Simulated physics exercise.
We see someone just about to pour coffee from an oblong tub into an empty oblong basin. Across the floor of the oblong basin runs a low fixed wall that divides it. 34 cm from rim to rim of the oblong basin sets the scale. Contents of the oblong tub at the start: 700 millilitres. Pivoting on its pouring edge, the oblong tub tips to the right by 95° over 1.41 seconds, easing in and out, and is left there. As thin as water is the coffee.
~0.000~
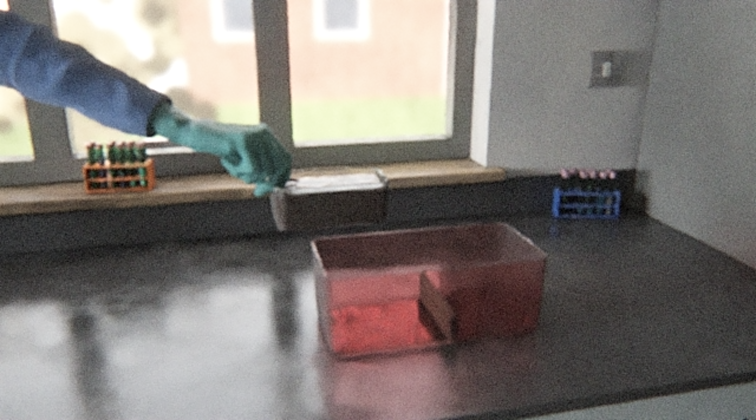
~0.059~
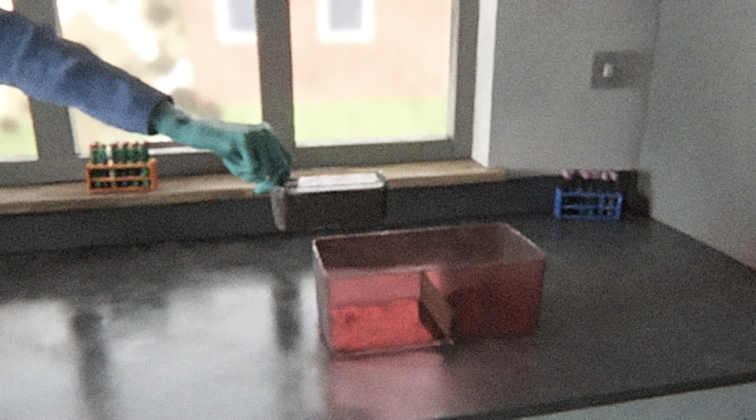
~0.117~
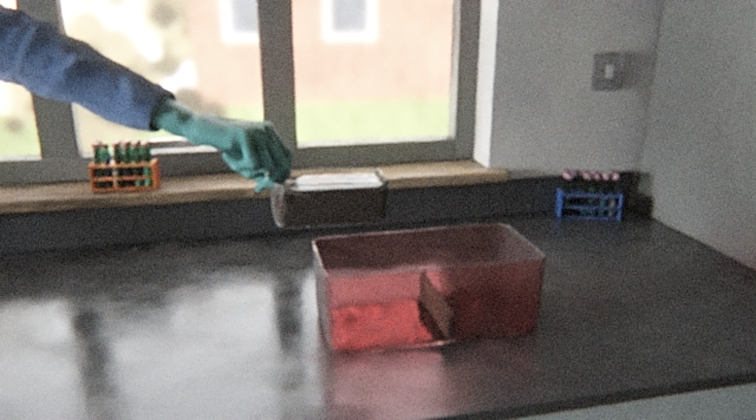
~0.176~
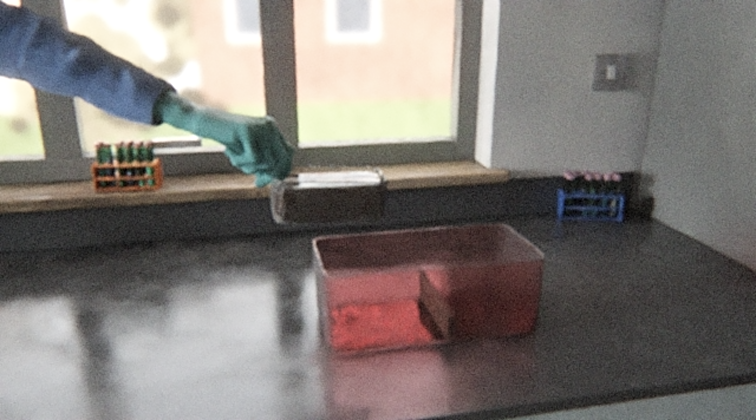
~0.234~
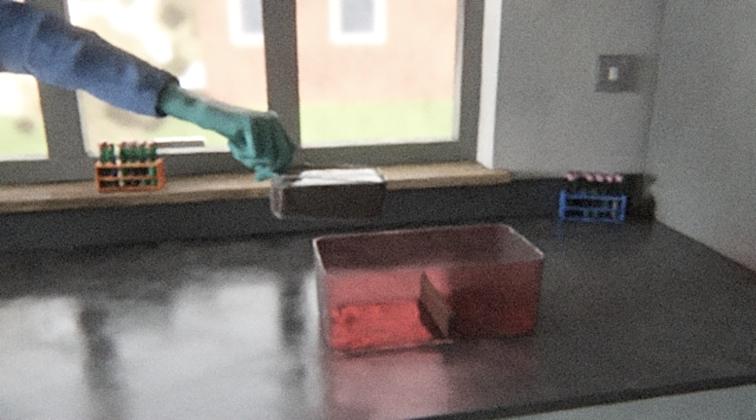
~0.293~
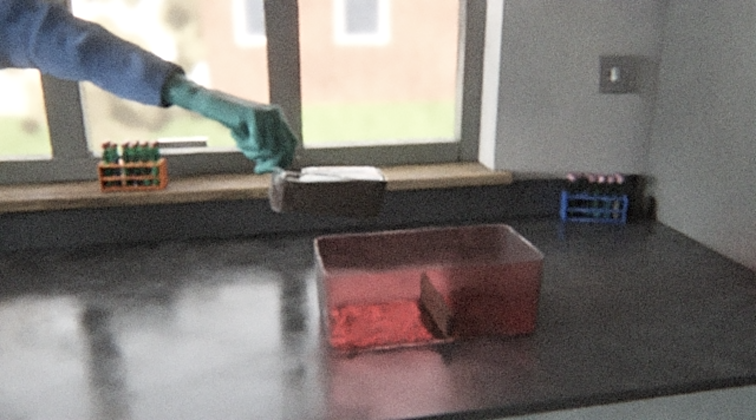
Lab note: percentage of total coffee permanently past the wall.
Approx. 66 %.
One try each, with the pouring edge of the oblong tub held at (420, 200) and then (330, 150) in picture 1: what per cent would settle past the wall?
Near 95 in a hundred on the first go and near 5 in a hundred on the second.
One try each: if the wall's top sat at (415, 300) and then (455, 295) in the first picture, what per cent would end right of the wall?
Try 1: 90 %; try 2: 45 %.
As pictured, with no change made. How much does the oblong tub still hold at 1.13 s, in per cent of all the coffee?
I reckon near 10 per cent still sits there.
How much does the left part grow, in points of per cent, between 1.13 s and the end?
Close to 16% of the whole.
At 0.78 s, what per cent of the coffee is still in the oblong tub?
I reckon about 44 in a hundred is still held.
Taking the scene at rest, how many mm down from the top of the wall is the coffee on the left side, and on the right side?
Roughly 34 mm on the left side and roughly 22 mm on the right.
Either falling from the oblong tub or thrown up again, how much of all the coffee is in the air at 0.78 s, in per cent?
Close to 38 per cent, I'd say.
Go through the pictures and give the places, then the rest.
In the first frame, tilt 0°; pouring edge (383, 175); surface from (273, 187) to (380, 179); the oblong basin's rim runs from (319, 260) to (526, 240); the wall's top is at (437, 295).
In the second frame, tilt 0°; pouring edge (383, 175); surface from (273, 186) to (380, 179).
In the third frame, tilt 2°; pouring edge (382, 175); surface from (274, 185) to (380, 178).
In the fourth frame, tilt 4°; pouring edge (382, 175); surface from (273, 182) to (380, 177).
In the fifth frame, tilt 6°; pouring edge (382, 176); surface from (273, 179) to (380, 175).
In the sixth frame, tilt 10°; pouring edge (382, 176); surface from (273, 176) to (380, 173).
After 0.78 s the tilt is 55° and 45 per cent is still to pour, 11 is left of the wall and 7 right of it.
After 1.13 s the tilt is 86° and 10 per cent is still to pour, 17 is left of the wall and 65 right of it.
After 1.51 s the tilt is 95° and 1 per cent is still to pour, 30 is left of the wall and 66 right of it.
After 1.91 s the tilt is 95° and 0 per cent is still to pour, 33 is left of the wall and 66 right of it.
In the end 33 per cent lies left of the wall, 66 right of it and 1 outside.
